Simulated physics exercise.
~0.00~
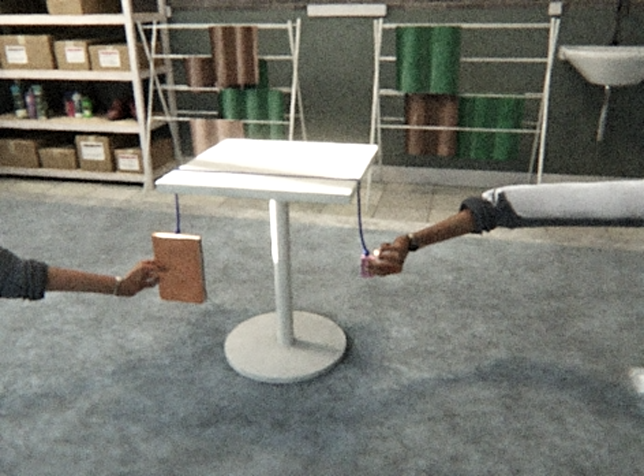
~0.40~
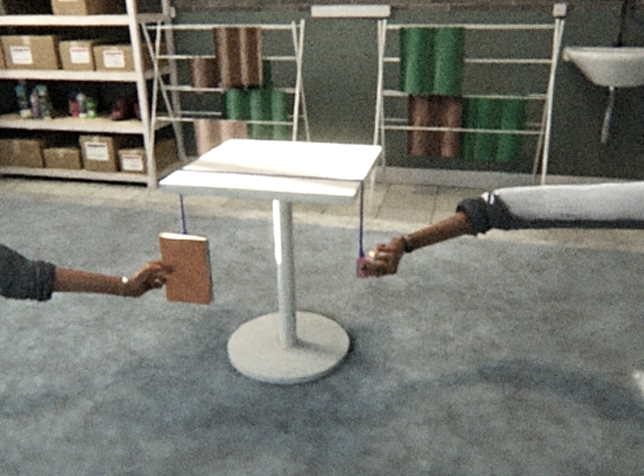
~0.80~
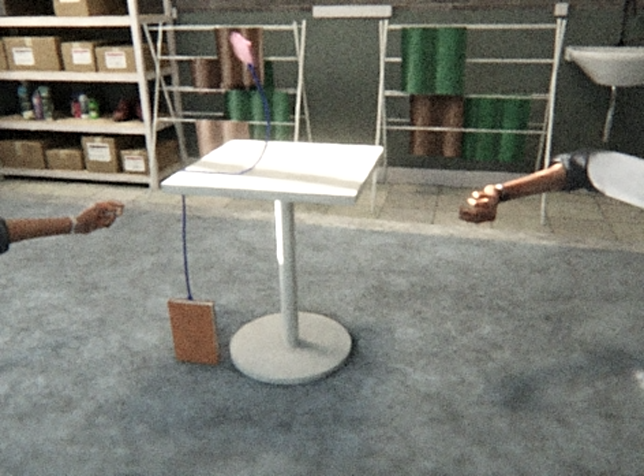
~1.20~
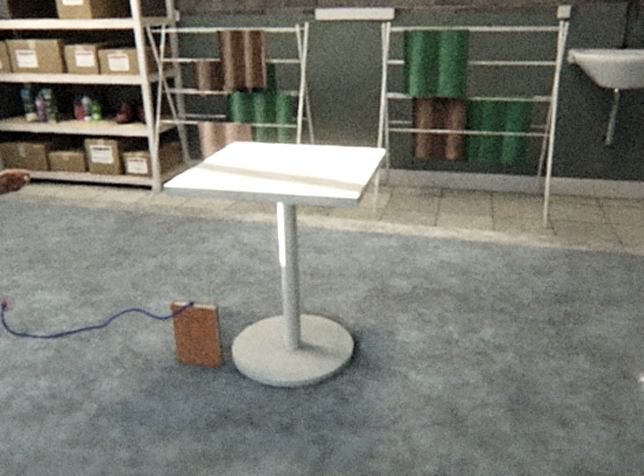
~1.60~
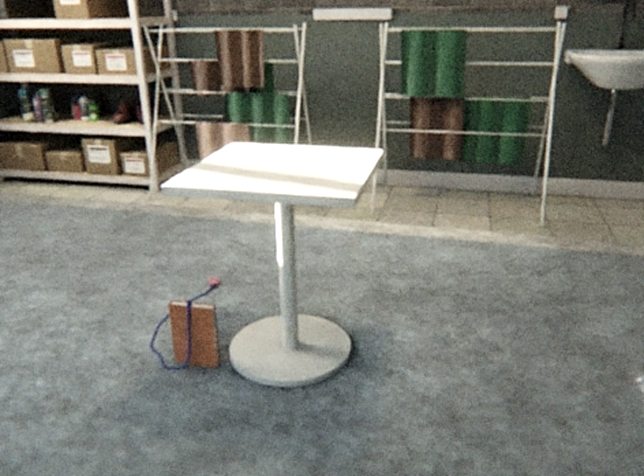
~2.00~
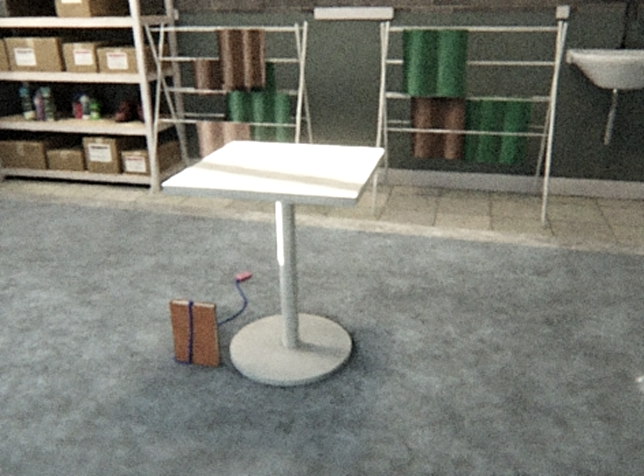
In a storage room with shelves of boxes, drying racks and a sink, two hands hold a brown book and a small pink object on a blue cord draped over a white pedestal table. The hands let go and draw back as the book drops to the floor on the left. The pink object is pulled up above the tabletop, then comes over the left side and swings out low beyond the book. The cord swings back rightwards around the upright book. It ends with the cord wrapped across the book, both objects down beside the table's round base.
